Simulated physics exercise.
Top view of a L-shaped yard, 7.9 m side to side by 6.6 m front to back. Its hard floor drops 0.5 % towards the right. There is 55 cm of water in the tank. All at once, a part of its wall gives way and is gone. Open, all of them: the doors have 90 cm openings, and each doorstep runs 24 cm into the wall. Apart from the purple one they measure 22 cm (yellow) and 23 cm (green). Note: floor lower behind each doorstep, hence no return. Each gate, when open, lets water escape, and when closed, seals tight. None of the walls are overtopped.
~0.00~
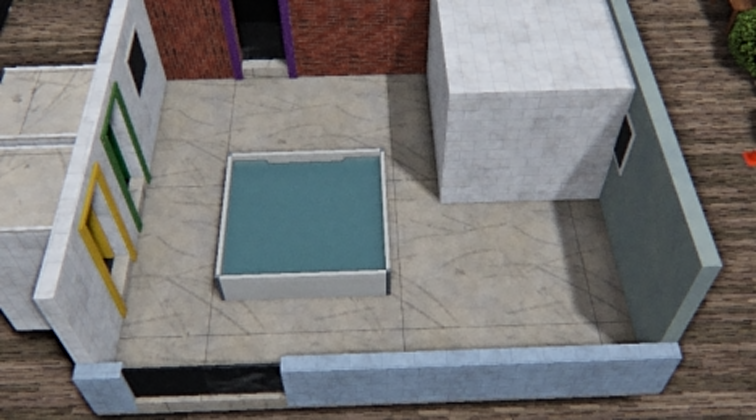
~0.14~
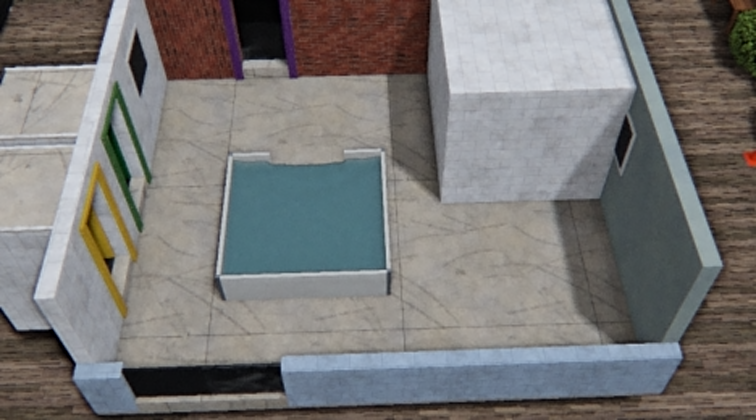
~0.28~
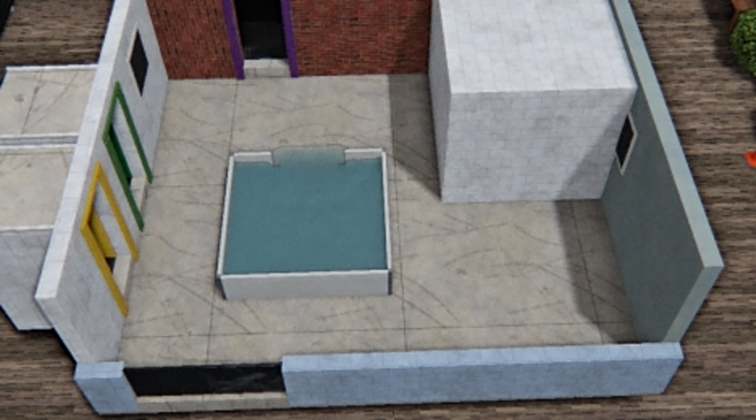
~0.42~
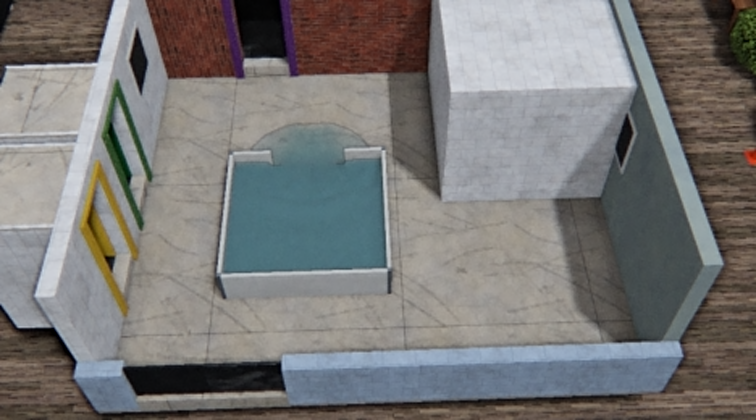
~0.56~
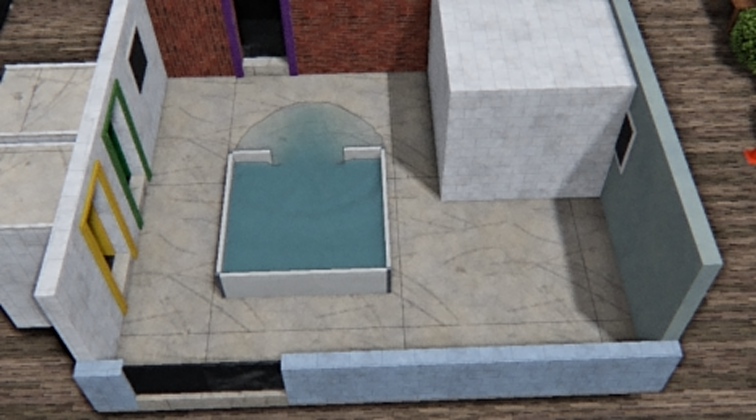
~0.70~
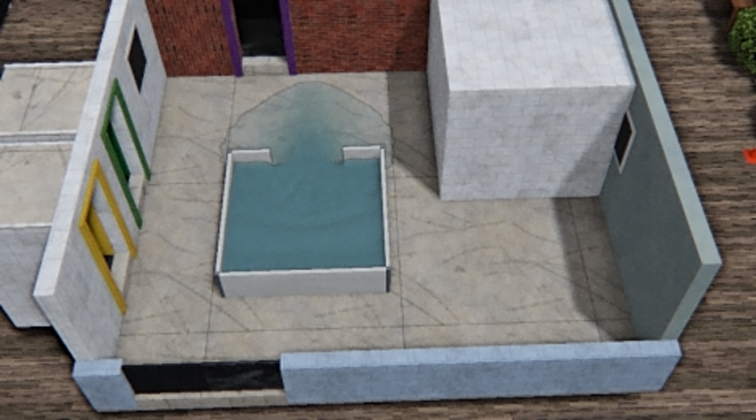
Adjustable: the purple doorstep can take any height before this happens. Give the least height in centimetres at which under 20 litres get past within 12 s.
22 cm.
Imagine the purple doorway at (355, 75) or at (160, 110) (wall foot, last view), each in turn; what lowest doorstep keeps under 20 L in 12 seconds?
23 and 18 cm.
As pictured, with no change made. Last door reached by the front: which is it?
The yellow door.
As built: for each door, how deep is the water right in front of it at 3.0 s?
Depth at purple 24 cm, at yellow 0 cm, at green 0 cm.
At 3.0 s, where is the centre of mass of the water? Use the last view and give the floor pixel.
The centre of all the water is around (305, 172).
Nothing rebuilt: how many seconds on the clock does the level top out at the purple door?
That happens close to 1.8 s on the clock.
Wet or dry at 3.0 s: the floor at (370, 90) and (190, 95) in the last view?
In order, the two points are soaked and soaked.
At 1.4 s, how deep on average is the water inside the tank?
Roughly 43 cm on average.
After 1.4 s water covers 20 % of the floor, deepest (33 cm) near (312, 167); 25 cm at the purple door, 0 litres in over its 26 cm doorstep.
After 3.0 s water covers 30 % of the floor, deepest (33 cm) near (424, 81); 24 cm at the purple door, 2 litres in over its 26 cm doorstep.
After 12.0 s water covers 100 % of the floor, deepest (17 cm) near (634, 368); 9 cm at the purple door, 3 litres in over its 26 cm doorstep.
At the purple door as built, the water arrived by 1.0 s and peaked near 28 cm at 1.8 s.
With a doorstep of 18.5 cm, 50 litres would have come in within the 12 s; with 25 cm, 6 litres. So under 20 litres takes about 22 cm.
